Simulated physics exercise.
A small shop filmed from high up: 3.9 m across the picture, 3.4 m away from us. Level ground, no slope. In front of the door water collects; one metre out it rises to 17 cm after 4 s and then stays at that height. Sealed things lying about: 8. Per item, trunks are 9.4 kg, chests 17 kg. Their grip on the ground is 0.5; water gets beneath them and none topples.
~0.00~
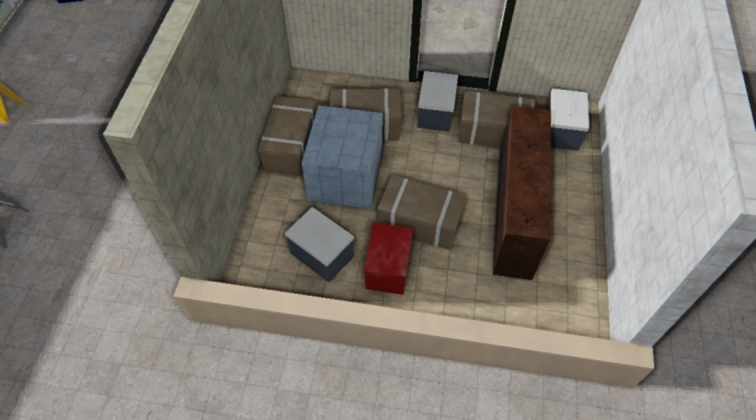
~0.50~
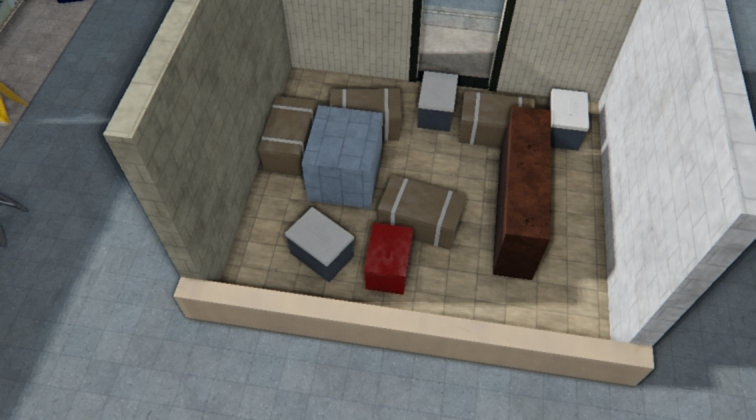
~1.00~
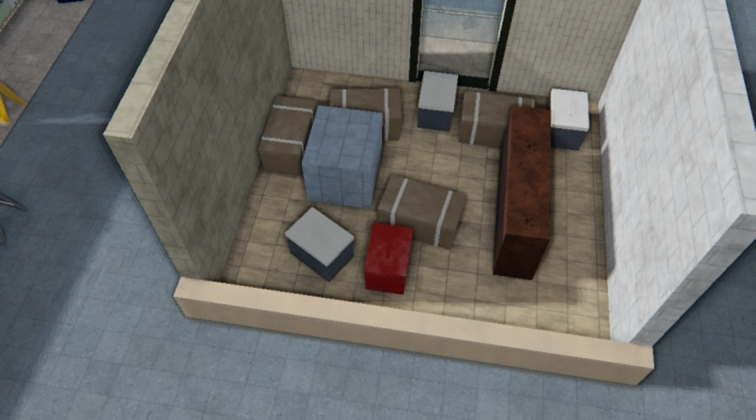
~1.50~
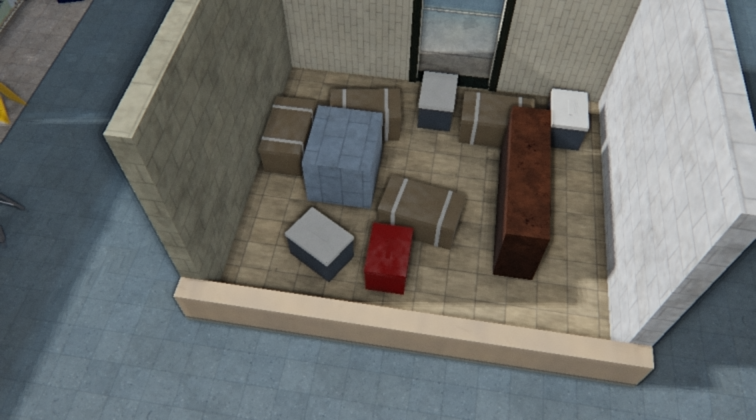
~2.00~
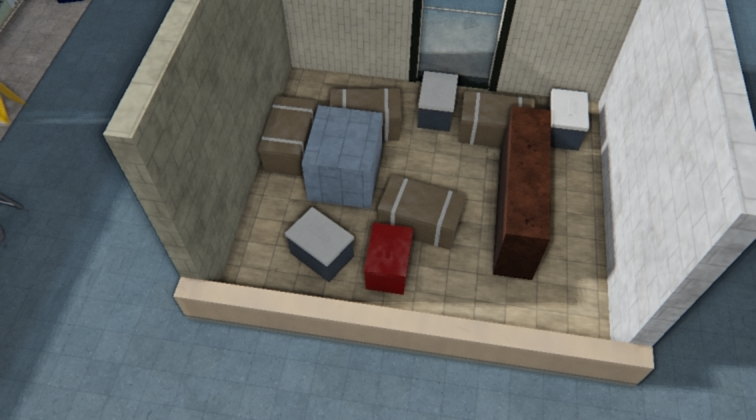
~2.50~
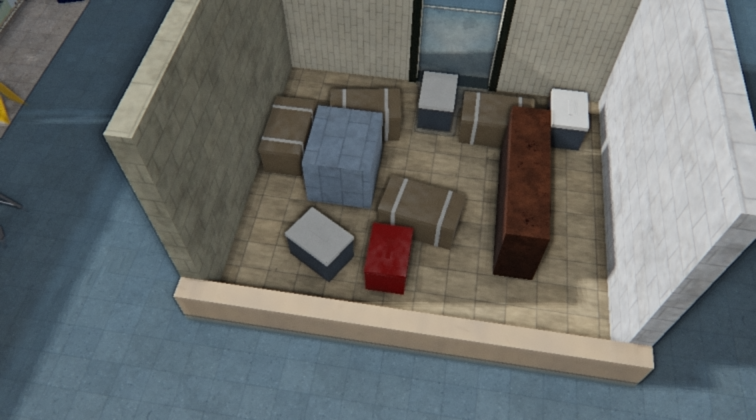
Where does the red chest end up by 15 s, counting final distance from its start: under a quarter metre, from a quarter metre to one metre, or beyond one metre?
It should cover a long stretch.
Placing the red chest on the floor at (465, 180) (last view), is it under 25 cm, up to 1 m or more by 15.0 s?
So it journeys a long way.
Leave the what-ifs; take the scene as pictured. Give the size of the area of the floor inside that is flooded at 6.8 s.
About 9.0 m2.
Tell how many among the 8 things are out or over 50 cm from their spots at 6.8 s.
Count: 2.
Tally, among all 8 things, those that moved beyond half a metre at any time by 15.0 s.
I count 7 of them.
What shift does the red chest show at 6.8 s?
Roughly 0 centimetres by that point.
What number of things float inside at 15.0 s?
8 of them.
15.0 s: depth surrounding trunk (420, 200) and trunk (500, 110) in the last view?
11 and 8 cm.
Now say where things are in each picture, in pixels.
The first picture shows the red chest at (389, 249) rests on the ground; water covers 0.0 m2; 0 of 8 have shifted.
The second picture shows the red chest at (389, 249), on the bottom; water covers 0.0 m2; 0 of 8 have shifted.
The third picture shows the red chest at (389, 249), on the bottom; 0.0 m2 under water; 0 of 8 have shifted.
The fourth picture shows the red chest at (389, 249) rests on the ground; 0.0 m2 under water; 0 of 8 have shifted.
The fifth picture shows the red chest at (389, 249), on the bottom; water covers 0.0 m2; 0 of 8 have shifted.
The sixth picture shows the red chest at (389, 249), on the bottom; 0.2 m2 under water; 0 of 8 have shifted.
After 3.5 s the red chest is near (389, 249), 0.0 m from its start, aground; 0 afloat.
After 6.8 s the red chest is near (388, 250), 0.0 m from its start, aground; 3 afloat.
After 11.0 s the red chest is near (335, 270), 0.6 m from its start, aground; 5 afloat.
After 15.0 s the red chest is near (278, 185), 1.4 m from its start, afloat; 8 afloat.
